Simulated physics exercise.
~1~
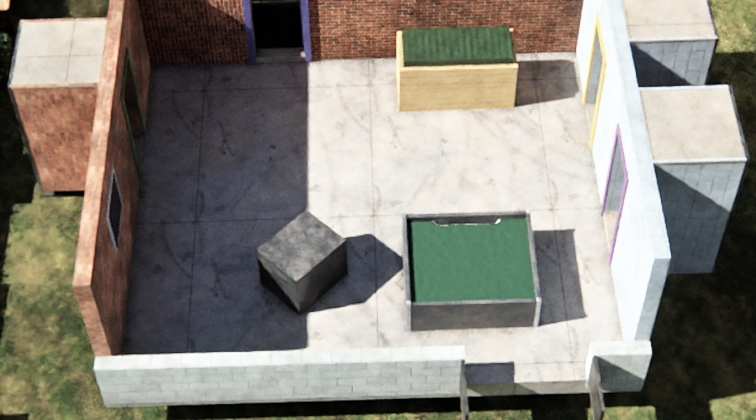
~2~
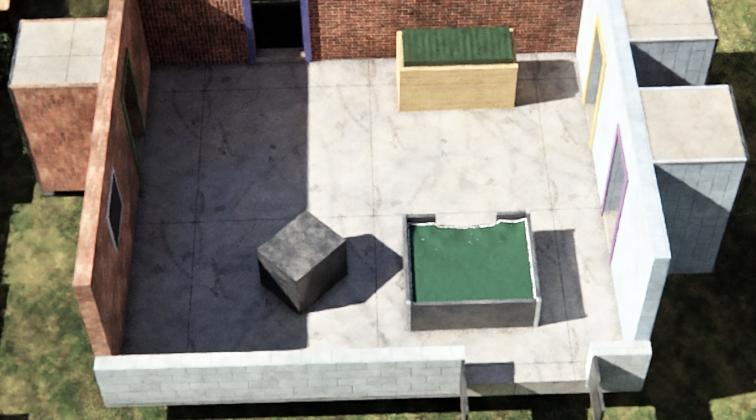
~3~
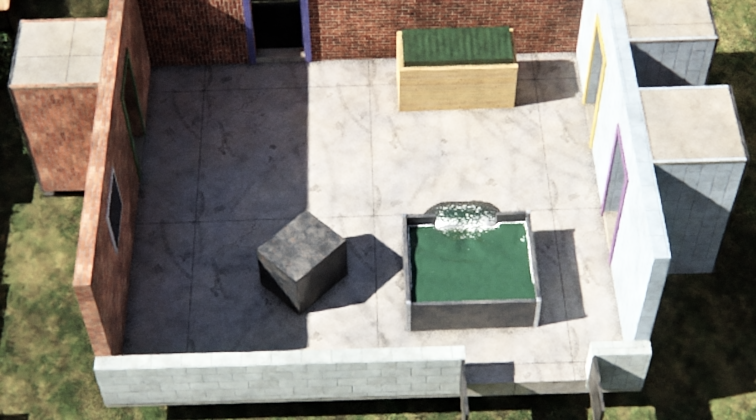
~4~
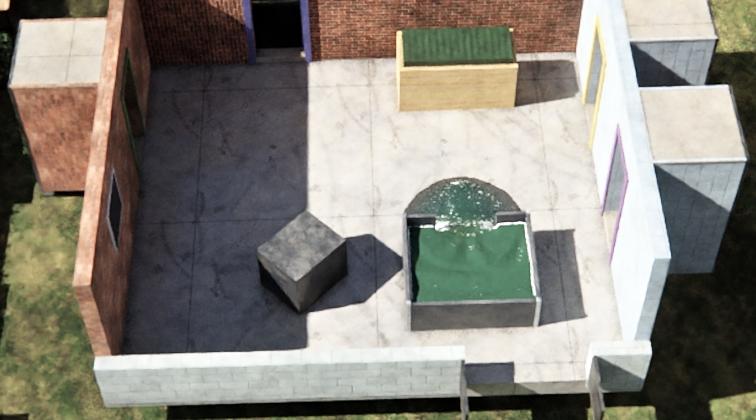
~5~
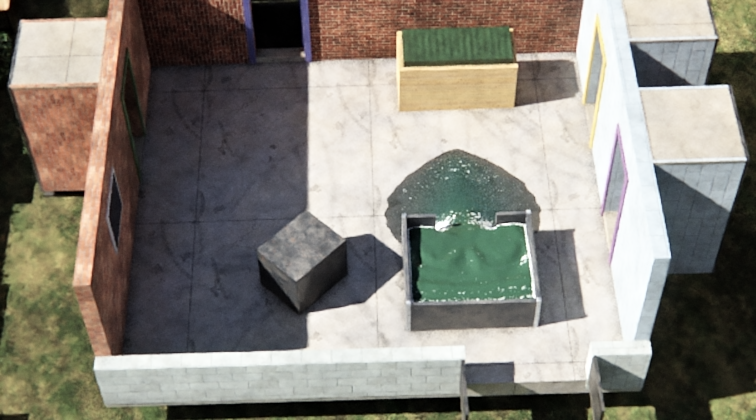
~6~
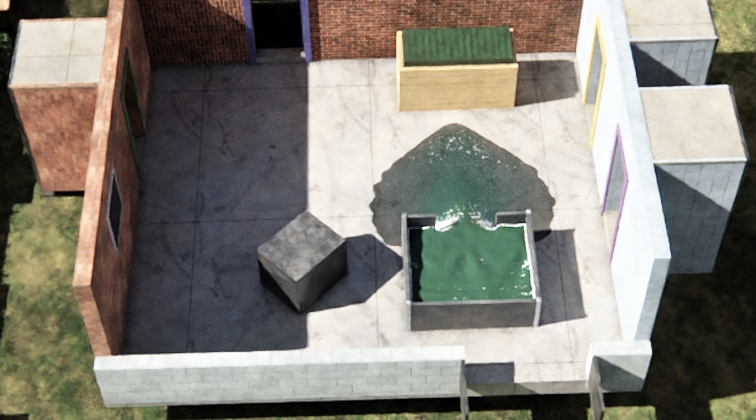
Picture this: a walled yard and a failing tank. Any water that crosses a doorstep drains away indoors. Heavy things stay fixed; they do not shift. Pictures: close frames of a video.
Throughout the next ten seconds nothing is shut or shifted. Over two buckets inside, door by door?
Door by door: The green door over; the blue door not over; the yellow door over; the purple door not over.
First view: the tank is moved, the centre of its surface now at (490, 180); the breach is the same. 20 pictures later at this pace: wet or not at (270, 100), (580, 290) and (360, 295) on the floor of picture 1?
The first spot ends up sodden, the second left untouched and the third left untouched.
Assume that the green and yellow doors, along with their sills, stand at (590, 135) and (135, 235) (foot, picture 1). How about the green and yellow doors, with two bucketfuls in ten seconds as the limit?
Taking them in turn, the green one tops the two-pail mark and the yellow one falls short.
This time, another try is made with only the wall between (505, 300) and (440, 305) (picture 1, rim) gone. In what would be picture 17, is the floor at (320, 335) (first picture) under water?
Answer: Flooded.
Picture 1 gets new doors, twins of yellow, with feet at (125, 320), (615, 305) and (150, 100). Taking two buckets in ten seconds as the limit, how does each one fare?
The three doors, in turn: Is short of it, is short of it, is beyond it.
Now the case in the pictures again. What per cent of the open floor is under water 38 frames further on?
Some 60 in a hundred.
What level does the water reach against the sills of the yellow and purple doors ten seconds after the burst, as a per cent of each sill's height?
I'd say around 70 and 20 in a hundred.
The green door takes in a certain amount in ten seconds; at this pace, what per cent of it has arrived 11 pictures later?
Some 0 per cent.
A moment on, water covers 20 % of the floor; the green door not reached, the blue door not reached, the yellow door not reached, the purple door not reached.
Next, water covers 30 % of the floor; the green door not reached, the blue door not reached, the yellow door under two buckets in, the purple door not reached.
Then, water covers 40 % of the floor; the green door not reached, the blue door wet at the sill, nothing in, the yellow door over two buckets in, the purple door not reached.
Later, water covers 60 % of the floor; the green door under two buckets in, the blue door wet at the sill, nothing in, the yellow door far over two buckets in, the purple door wet at the sill, nothing in.
In the end, water covers 80 % of the floor; the green door over two buckets in, the blue door wet at the sill, nothing in, the yellow door far over two buckets in, the purple door wet at the sill, nothing in.
